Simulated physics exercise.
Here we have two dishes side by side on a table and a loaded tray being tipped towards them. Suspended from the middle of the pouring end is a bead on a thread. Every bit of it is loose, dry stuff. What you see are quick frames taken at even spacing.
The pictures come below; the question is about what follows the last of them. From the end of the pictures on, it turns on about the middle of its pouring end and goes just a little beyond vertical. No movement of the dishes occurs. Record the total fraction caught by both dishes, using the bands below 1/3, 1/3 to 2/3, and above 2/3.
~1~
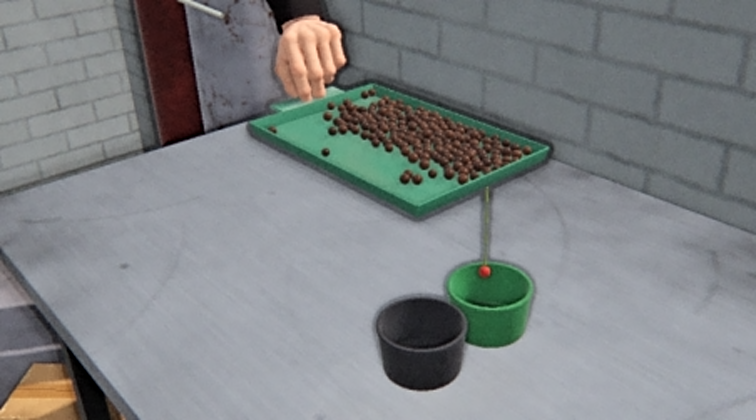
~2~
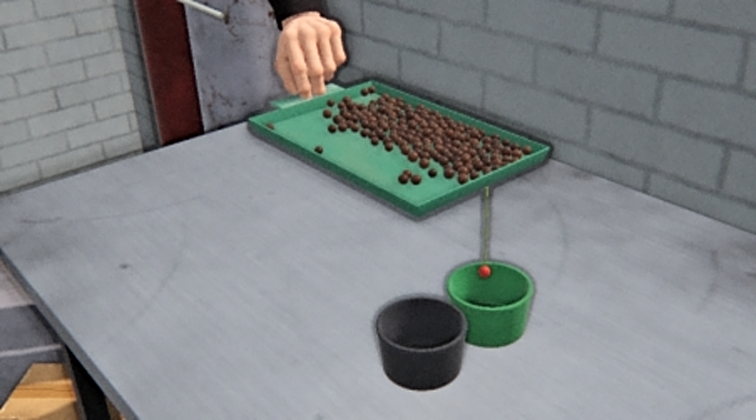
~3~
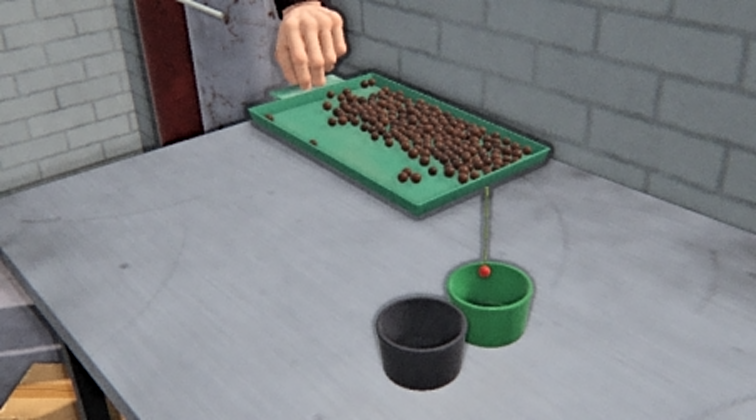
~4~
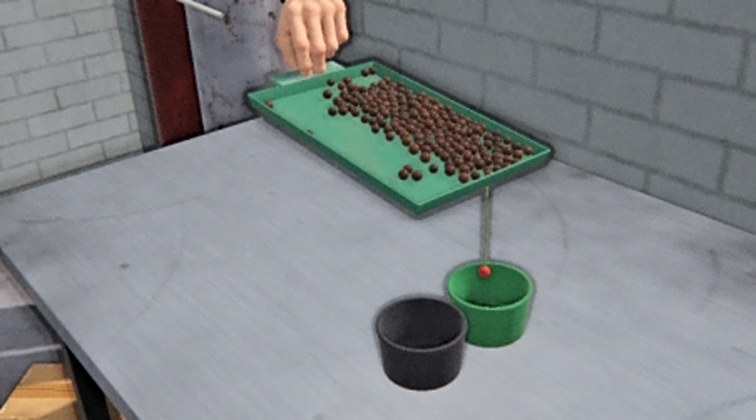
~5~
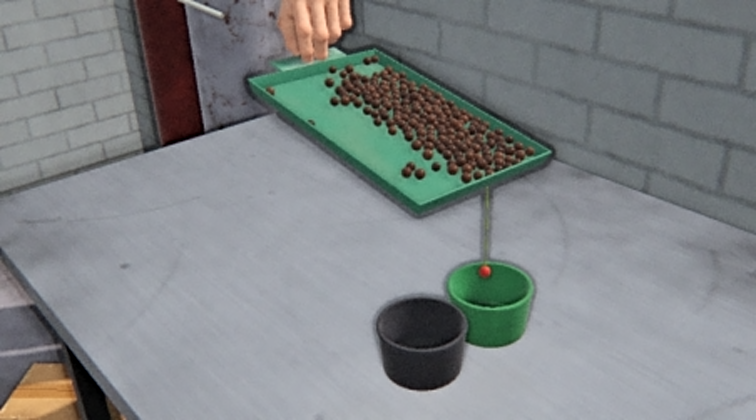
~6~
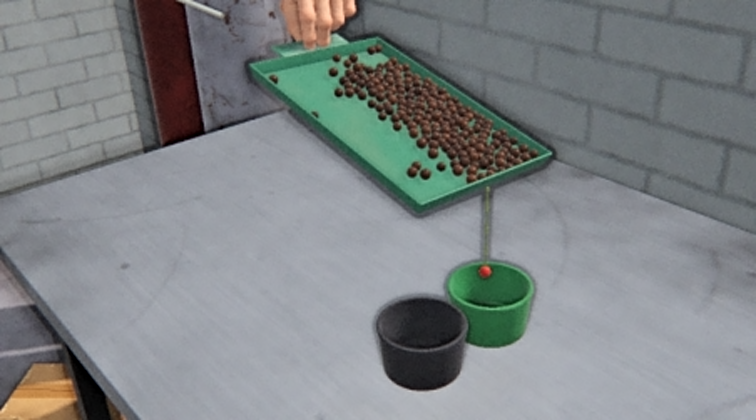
Total caught: Below 1/3.
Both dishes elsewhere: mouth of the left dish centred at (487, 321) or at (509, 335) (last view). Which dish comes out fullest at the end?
The one on the right side; the one on the right side.
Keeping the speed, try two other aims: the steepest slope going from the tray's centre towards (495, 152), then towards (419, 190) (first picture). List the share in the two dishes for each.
Lab note: Try one about 0 %, try two 70 %.
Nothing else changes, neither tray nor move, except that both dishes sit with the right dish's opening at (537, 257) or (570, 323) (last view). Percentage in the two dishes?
Close to 30 in a hundred, then close to 0 in a hundred.
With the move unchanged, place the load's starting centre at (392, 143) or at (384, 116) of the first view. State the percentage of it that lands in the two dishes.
Try 1: 10 %; try 2: 10 %.
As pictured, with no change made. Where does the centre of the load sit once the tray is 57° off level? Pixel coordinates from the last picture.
Roughly at (509, 155).
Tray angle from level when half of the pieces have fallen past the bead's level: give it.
Roughly 75 degrees from level.
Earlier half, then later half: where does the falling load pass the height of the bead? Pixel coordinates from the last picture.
At (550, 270) for the first part, then at (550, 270) for the others.
Soon, tray tipped steeply; most on the tray; a stray few in the right dish; a small part outside both; a small part in the air.
A while on, tray tipped right over; a stray few on the tray; a small part in the right dish; most outside both; a small part in the air.
Towards the end, tray tipped past a quarter turn; a small part in the right dish; most outside both.
Finally, tray tipped past a quarter turn; none in the left dish; a small part in the right dish; most outside both.
